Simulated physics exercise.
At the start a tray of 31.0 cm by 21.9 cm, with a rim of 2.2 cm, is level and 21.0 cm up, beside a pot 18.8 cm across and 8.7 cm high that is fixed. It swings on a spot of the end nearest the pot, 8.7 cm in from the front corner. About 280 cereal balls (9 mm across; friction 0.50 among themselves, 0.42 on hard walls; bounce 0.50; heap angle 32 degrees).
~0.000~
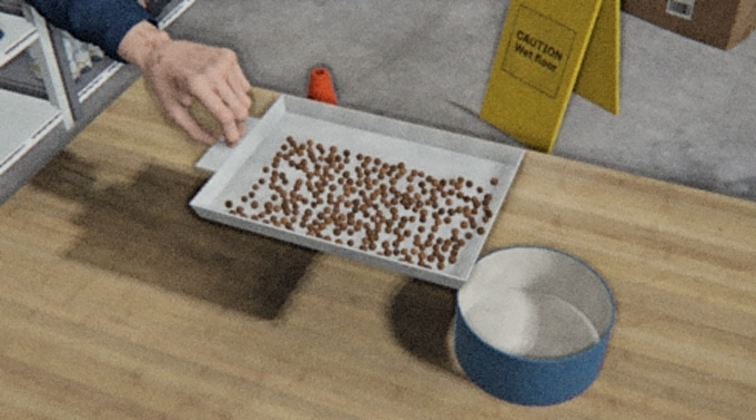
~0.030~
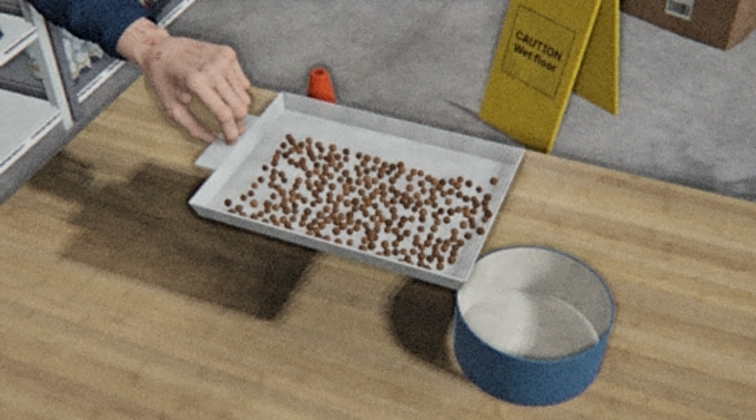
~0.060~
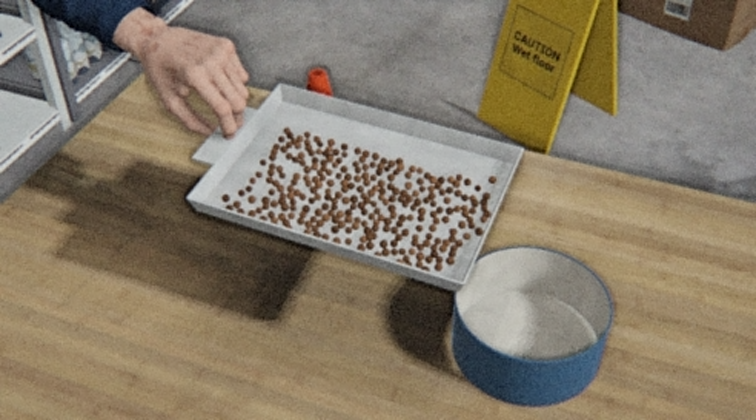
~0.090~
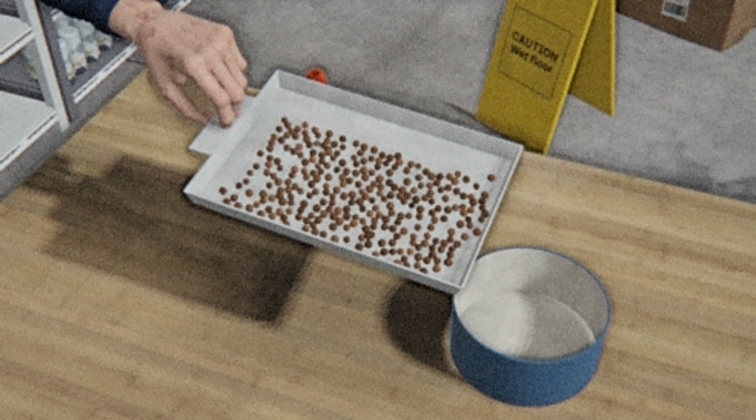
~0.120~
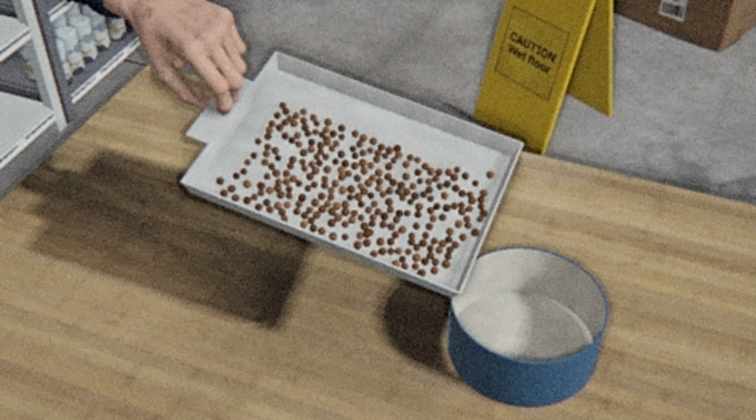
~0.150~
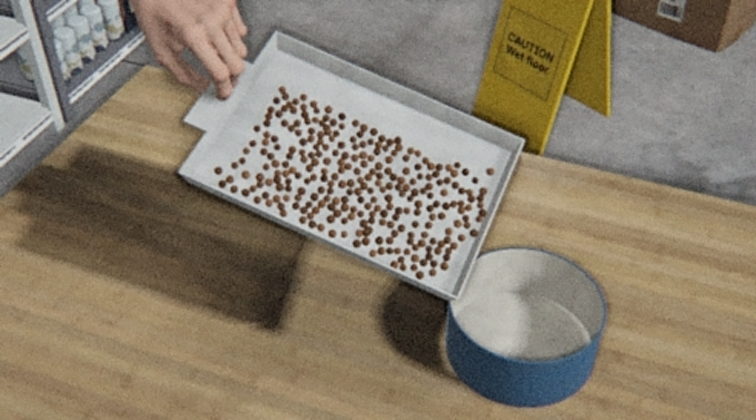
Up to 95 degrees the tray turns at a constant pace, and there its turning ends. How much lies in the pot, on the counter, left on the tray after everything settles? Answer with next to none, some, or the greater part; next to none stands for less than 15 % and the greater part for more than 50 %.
Pot: Next to none; counter: The greater part; left on the tray: Next to none.
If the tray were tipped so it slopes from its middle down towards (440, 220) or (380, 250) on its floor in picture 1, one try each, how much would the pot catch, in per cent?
Roughly 40 % for the first direction, roughly 0 % for the second.
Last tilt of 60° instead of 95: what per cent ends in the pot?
Estimate: Roughly 0 percent.
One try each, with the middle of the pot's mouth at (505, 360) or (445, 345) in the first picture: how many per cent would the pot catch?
80 % and 80 %.
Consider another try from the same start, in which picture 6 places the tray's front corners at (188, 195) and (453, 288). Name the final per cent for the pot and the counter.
Per cent by place - pot 0, counter 100.
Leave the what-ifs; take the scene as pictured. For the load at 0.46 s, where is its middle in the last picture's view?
The load's centre is near (418, 260) at that time.
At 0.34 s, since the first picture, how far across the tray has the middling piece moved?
Displacement on the tray: Roughly 3 cm.
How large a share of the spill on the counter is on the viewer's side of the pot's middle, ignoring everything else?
Near 100 in a hundred.
Then, at 0.34 s, tilt 59 degrees; the tray holds 100 %, the pot 0 %.
After 0.46 s, tilt 85 degrees; the tray holds 100 %, the pot 0 %.
Then, at 0.72 s, tilt 95 degrees; the tray holds 5 %, the pot 0 %.
In the end, at 1.5 s, pot 0 %, counter 100 %, tray 0 %.
